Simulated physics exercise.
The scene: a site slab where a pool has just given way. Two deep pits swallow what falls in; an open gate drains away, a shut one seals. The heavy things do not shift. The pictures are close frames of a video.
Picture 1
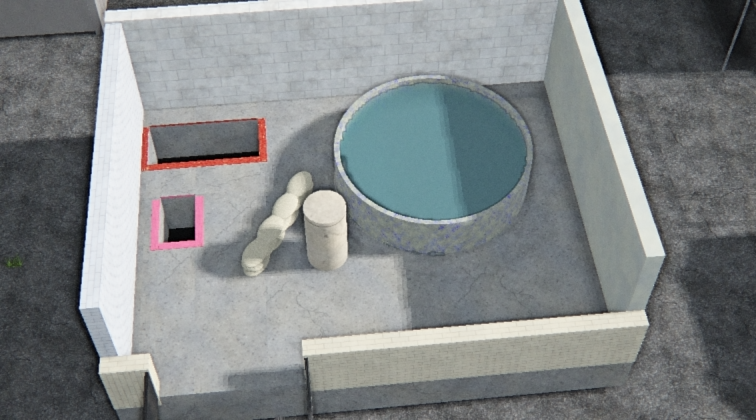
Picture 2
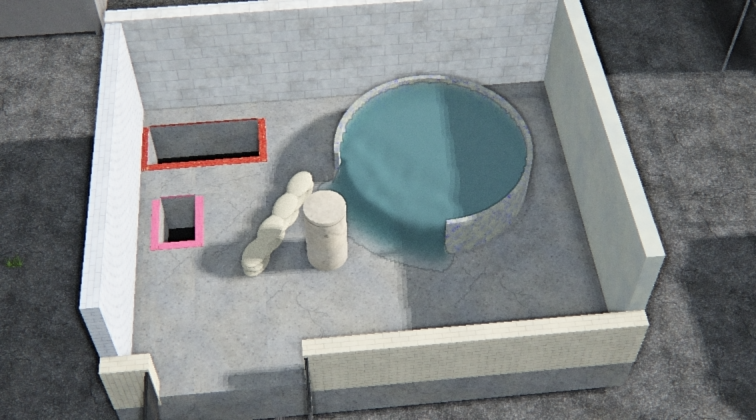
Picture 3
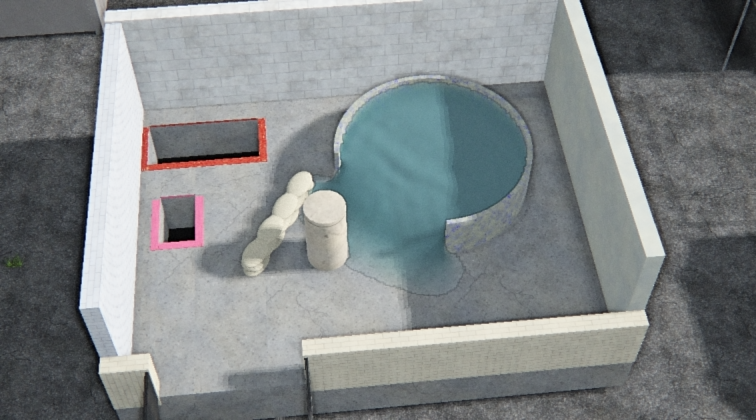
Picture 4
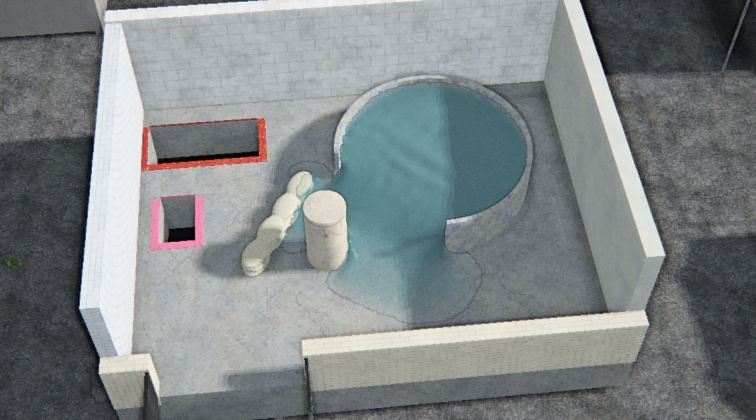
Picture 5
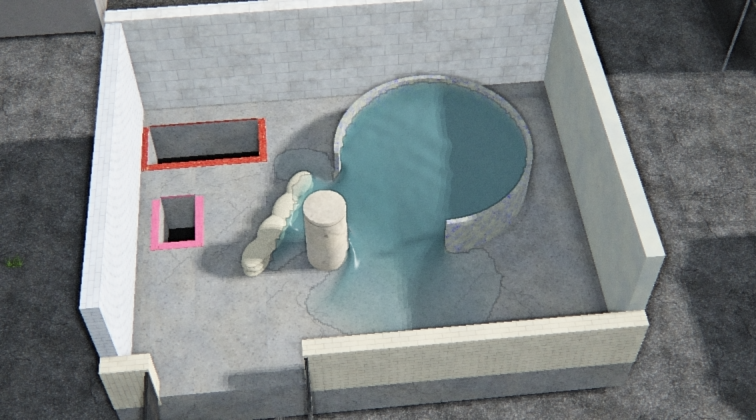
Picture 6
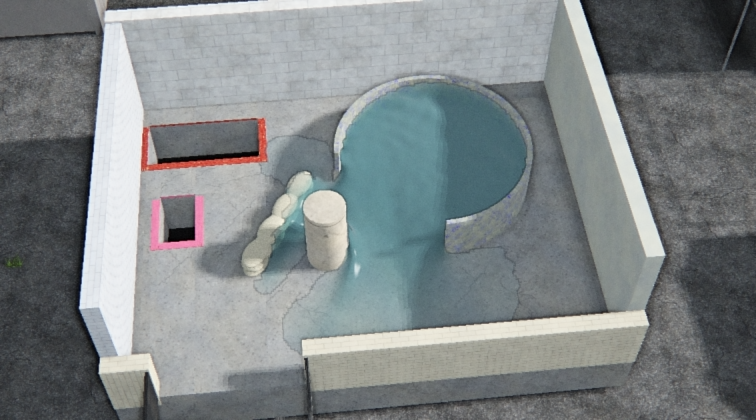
Blue-green water sits still in a round stone tank inside a walled slab, then pours out as the tank's lower-left side opens. It spreads toward the front wall and flows around a short pillar and a row of pale rounded stones, its thin edge widening across the grey floor near two rimmed pits.
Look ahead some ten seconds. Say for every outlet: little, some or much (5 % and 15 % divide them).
One by one: The gate takes over 15 %; the pink pit takes from 5 to 15 %; the red pit takes from 5 to 15 %.
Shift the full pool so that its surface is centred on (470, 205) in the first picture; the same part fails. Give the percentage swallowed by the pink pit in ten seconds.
Per cent: Pink 15.
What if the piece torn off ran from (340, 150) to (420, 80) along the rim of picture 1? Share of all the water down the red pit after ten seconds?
In per cent: Red 60.
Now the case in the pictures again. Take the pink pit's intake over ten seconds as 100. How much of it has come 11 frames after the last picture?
Roughly 0 per cent.
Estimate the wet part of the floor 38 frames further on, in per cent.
Roughly 90 per cent.
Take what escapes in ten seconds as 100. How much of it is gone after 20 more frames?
Roughly 35 per cent.
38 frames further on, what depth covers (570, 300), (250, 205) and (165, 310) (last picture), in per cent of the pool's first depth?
In turn 25, 2 and 20 in a hundred.
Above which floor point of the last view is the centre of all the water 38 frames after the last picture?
Roughly at (400, 236).
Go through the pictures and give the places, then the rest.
Still water in the round tank at (433, 149), in the first picture.
Water pours out at (373, 225) and has run to (448, 259), in the second picture.
Water pours out at (373, 226) and has run to (449, 286), in the third picture.
Water pours out at (373, 227) and has run to (453, 310), in the fourth picture.
The front is at a hidden place, out from the gap at (373, 227), in the fifth picture.
Water pours out at (373, 227) and has run to a hidden place, in the sixth picture.
A moment on, water covers 40 % of the floor; the gate 0 %, the pink pit 0 %, the red pit 0 %.
Next, water covers 55 % of the floor; the gate 6 %, the pink pit 0 %, the red pit 0 %.
Then, water covers 70 % of the floor; the gate 13 %, the pink pit 0 %, the red pit 1 %.
Later, water covers 90 % of the floor; the gate 22 %, the pink pit 3 %, the red pit 4 %.
In the end, water covers 95 % of the floor; the gate 29 %, the pink pit 7 %, the red pit 8 %.
